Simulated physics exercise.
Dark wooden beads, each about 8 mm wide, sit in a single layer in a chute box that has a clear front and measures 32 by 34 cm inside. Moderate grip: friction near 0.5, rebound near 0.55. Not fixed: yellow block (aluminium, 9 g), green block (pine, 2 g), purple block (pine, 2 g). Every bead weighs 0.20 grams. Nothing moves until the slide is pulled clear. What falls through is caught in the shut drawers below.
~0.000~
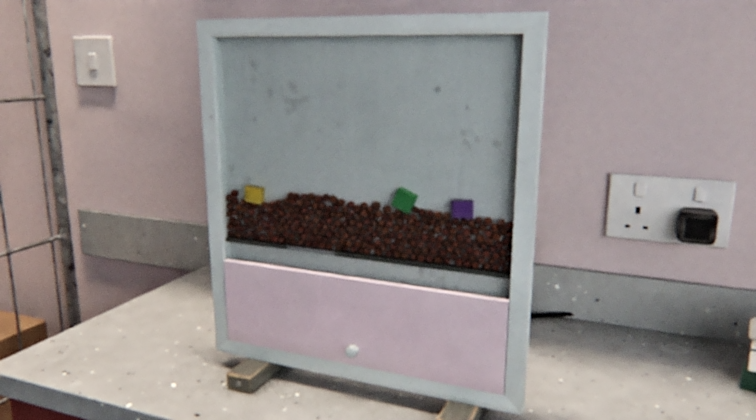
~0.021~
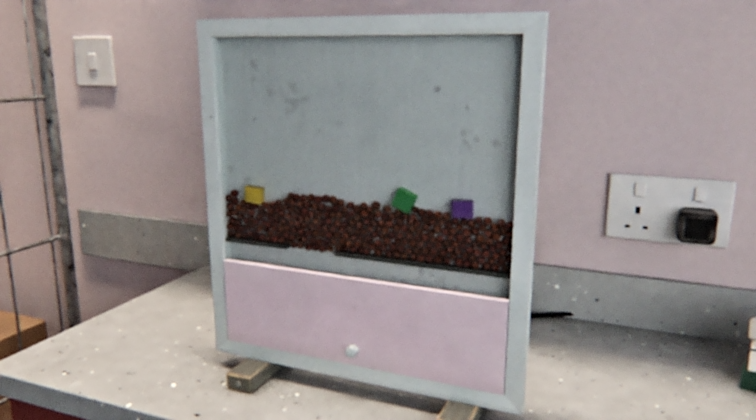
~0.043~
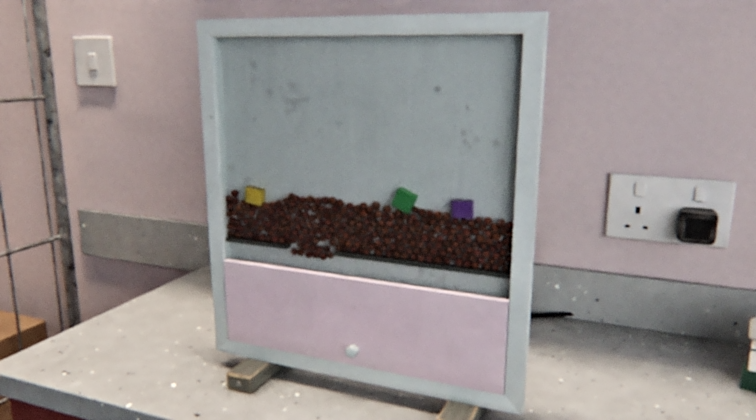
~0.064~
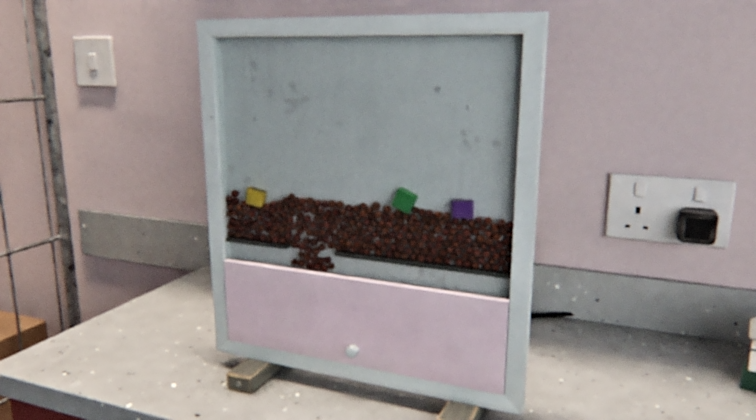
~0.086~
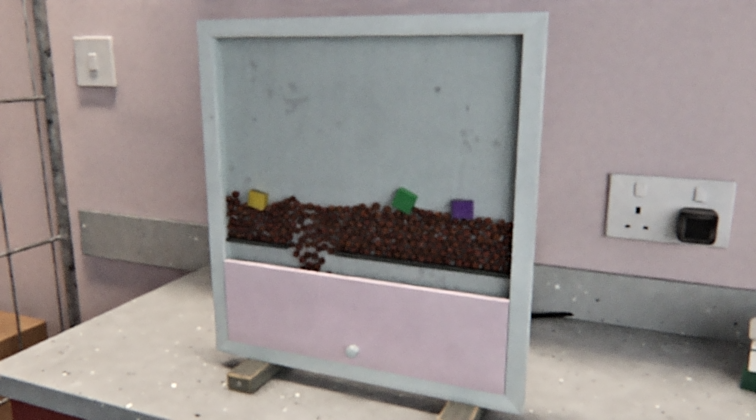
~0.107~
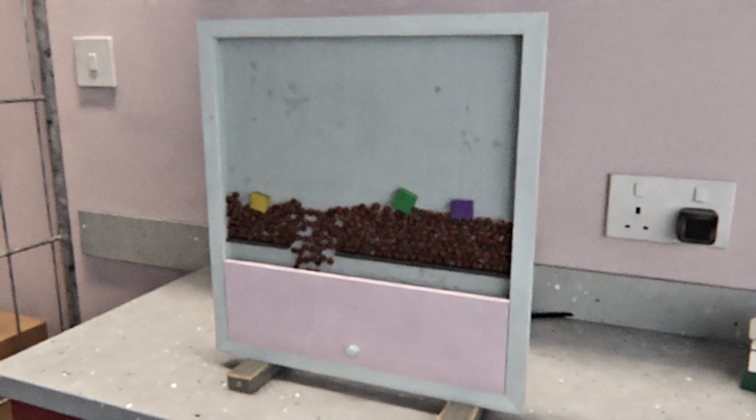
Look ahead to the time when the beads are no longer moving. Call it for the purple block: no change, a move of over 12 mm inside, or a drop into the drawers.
No change.
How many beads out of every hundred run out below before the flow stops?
Close to 40 in a hundred.
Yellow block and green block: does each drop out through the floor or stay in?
Yellow: Falls through; green: Remains.
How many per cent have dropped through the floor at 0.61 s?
Around 40 in a hundred at that time.
After 0.26 s, 30 % are out; yellow block moved 3.6 cm tilted 26°; green block moved 0.0 cm tilted 23°; purple block moved 0.0 cm.
After 0.61 s, 40 % are out; yellow block below the floor; green block moved 0.2 cm tilted 21°; purple block moved 0.0 cm.
After 1.31 s, 40 % are out; yellow block below the floor; green block moved 0.2 cm tilted 21°; purple block moved 0.0 cm.
Settled by 1.5 s, 40 % are out; yellow block below the floor; green block moved 0.2 cm tilted 21°; purple block moved 0.0 cm.
